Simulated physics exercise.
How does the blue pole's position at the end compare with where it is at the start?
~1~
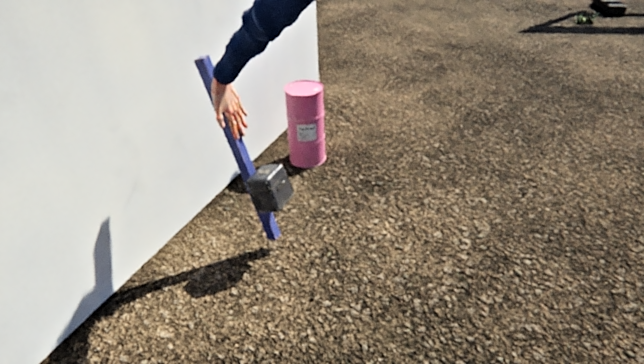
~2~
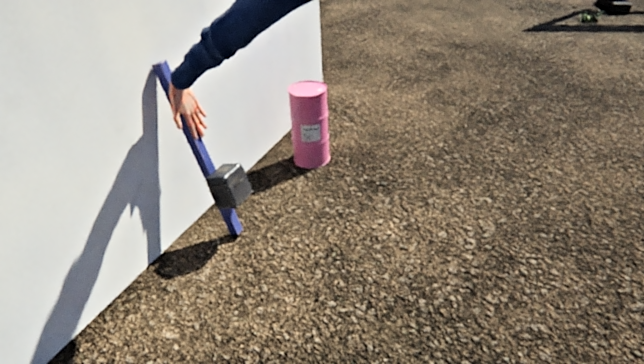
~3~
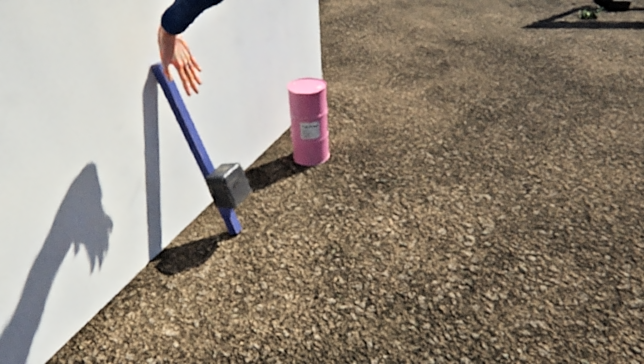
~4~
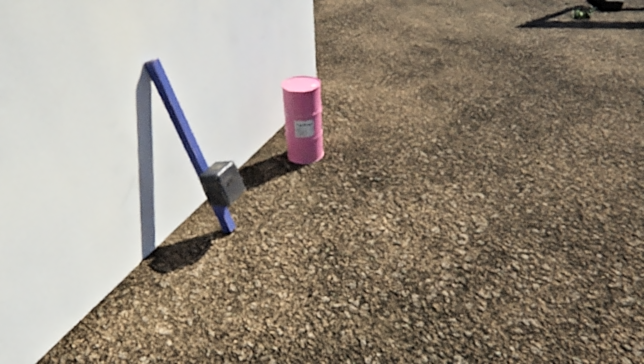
At the start the hand holds the pole farther to the right, and by the end it is a little farther left, leaning against the white wall on its own.
